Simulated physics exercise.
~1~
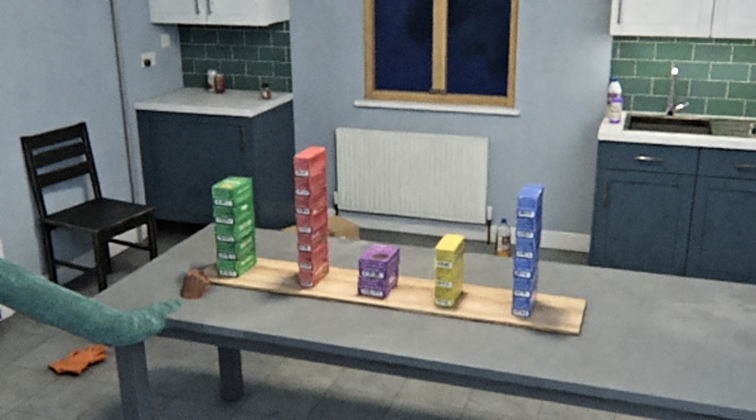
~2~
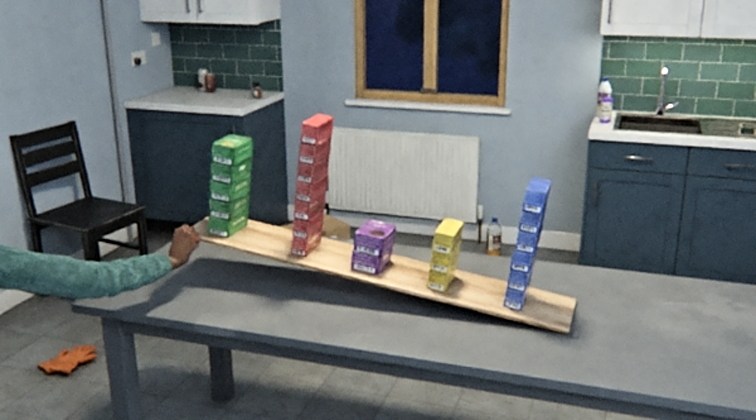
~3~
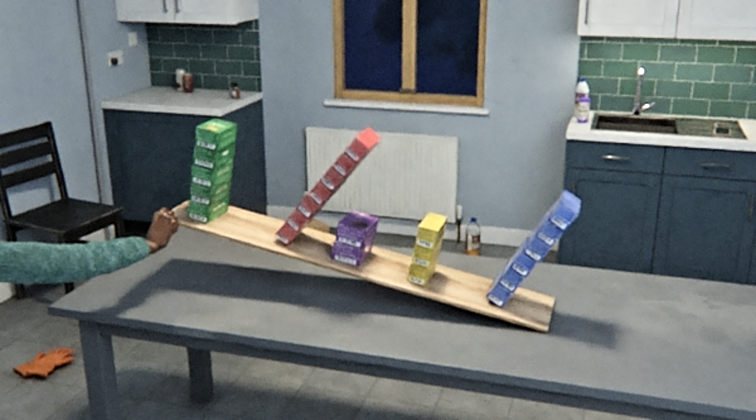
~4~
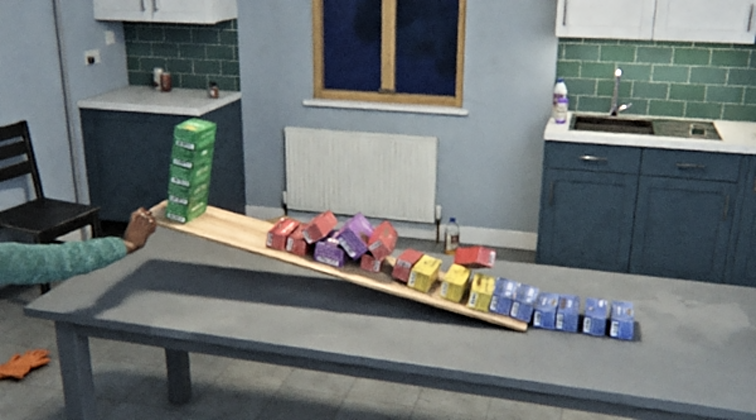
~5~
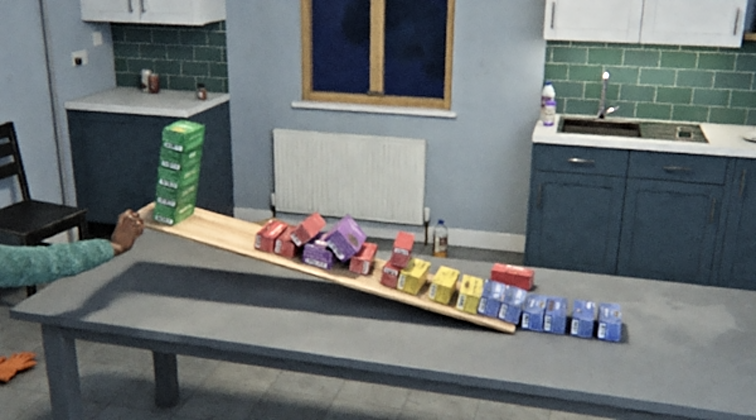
A hand lifts the board's left end, and every stack except the green one topples rightward.
